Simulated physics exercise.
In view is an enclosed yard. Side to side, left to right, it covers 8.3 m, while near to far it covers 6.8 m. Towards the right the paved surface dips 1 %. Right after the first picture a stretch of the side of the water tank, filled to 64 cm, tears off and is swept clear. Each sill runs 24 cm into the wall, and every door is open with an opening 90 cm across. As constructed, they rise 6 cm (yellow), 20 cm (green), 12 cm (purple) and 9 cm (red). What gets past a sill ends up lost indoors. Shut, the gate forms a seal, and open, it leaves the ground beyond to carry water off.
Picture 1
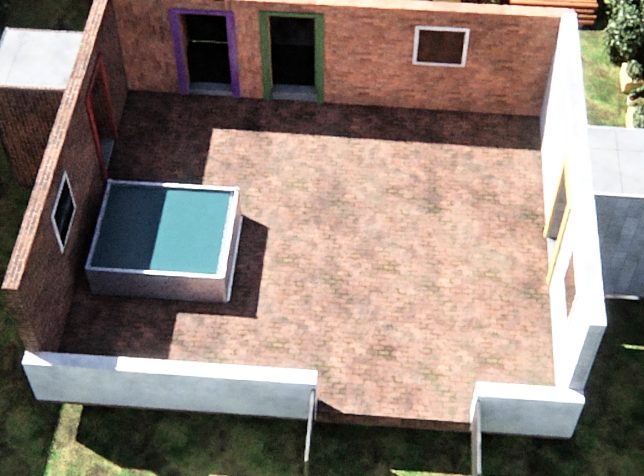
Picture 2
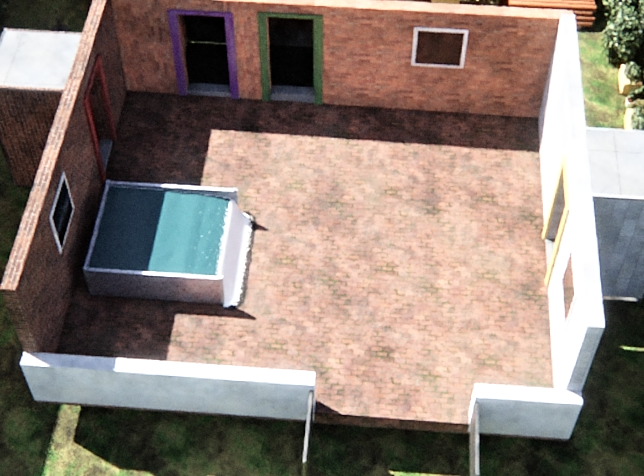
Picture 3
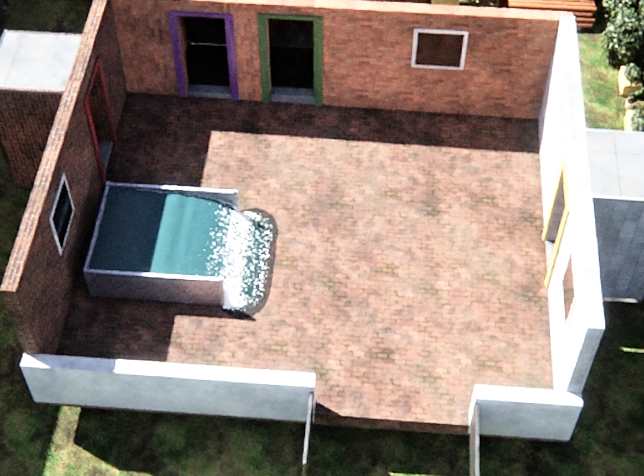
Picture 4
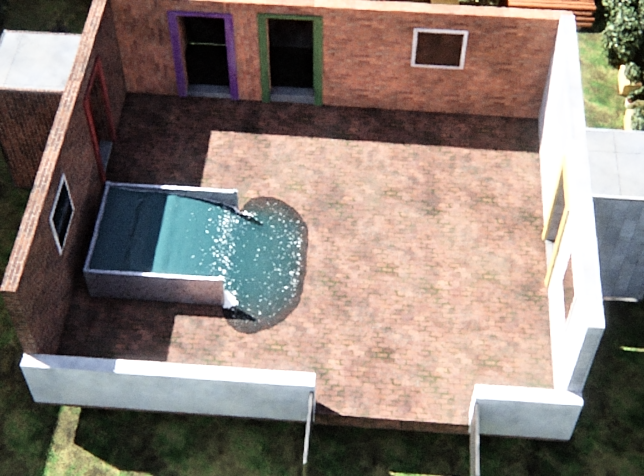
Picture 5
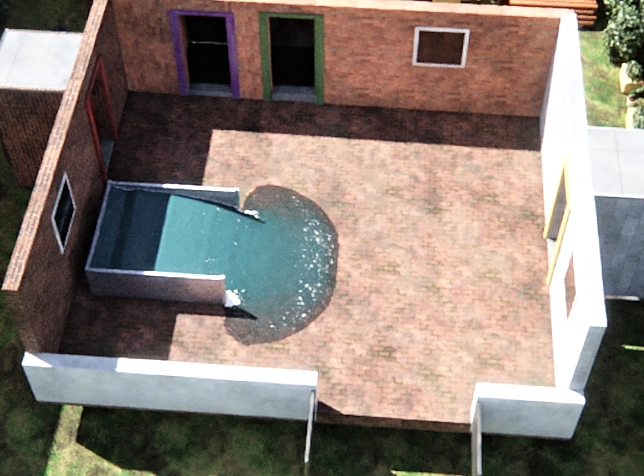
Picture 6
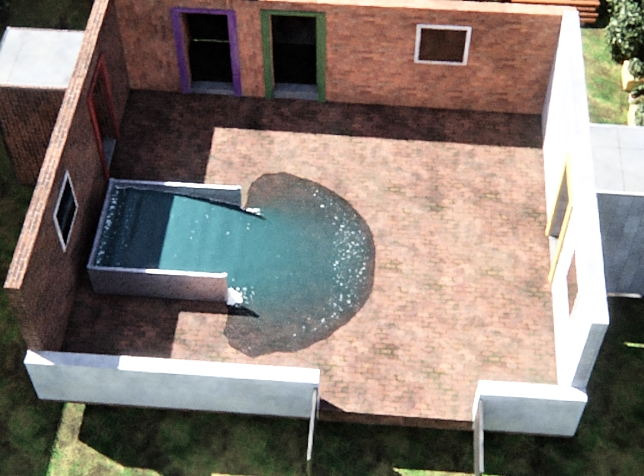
Water burst through the right side of a raised tank in a brick-walled yard, foaming at first, then spread across the paving in a widening rounded pool while the level in the tank dropped slightly.
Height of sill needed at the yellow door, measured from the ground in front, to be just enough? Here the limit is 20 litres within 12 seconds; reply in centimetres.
Approximately 19 cm.
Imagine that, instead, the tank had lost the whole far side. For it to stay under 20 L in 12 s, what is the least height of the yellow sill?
Then it needs around 7.0 cm.
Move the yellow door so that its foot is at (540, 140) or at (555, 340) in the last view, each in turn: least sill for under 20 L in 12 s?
First place around 15 cm, second around 18 cm.
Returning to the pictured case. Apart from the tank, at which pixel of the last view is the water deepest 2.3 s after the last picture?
At about pixel (560, 414).
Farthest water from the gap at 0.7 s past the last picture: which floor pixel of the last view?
Lab note: Front tip approx. (511, 285).
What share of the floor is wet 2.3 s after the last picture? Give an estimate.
Wet: Close to 60 %.
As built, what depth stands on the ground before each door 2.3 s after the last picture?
Door by door in centimetres - yellow 19, green 0, purple 0, red 0.
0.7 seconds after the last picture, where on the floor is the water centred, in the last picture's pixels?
The water is centred near (235, 257).
Then, 0.7 s after the last picture water covers 35 % of the floor, deepest (28 cm) near (234, 282); it has not reached the yellow door.
Then, 2.3 s after the last picture water covers 60 % of the floor, deepest (38 cm) near (560, 414); 19 cm at the yellow door, 96 litres in over its 6 cm sill.
Then, 11.3 s after the last picture water covers 80 % of the floor, deepest (8 cm) near (560, 414); 7 cm at the yellow door, 292 litres in over its 6 cm sill.
At the yellow door as built, the water peaked near 22 cm, 2.5 s after the last picture.
With a sill of 16.5 cm, 41 litres would have come in within the 12 s; with 22 cm, 5 litres. So under 20 litres takes about 19 cm.
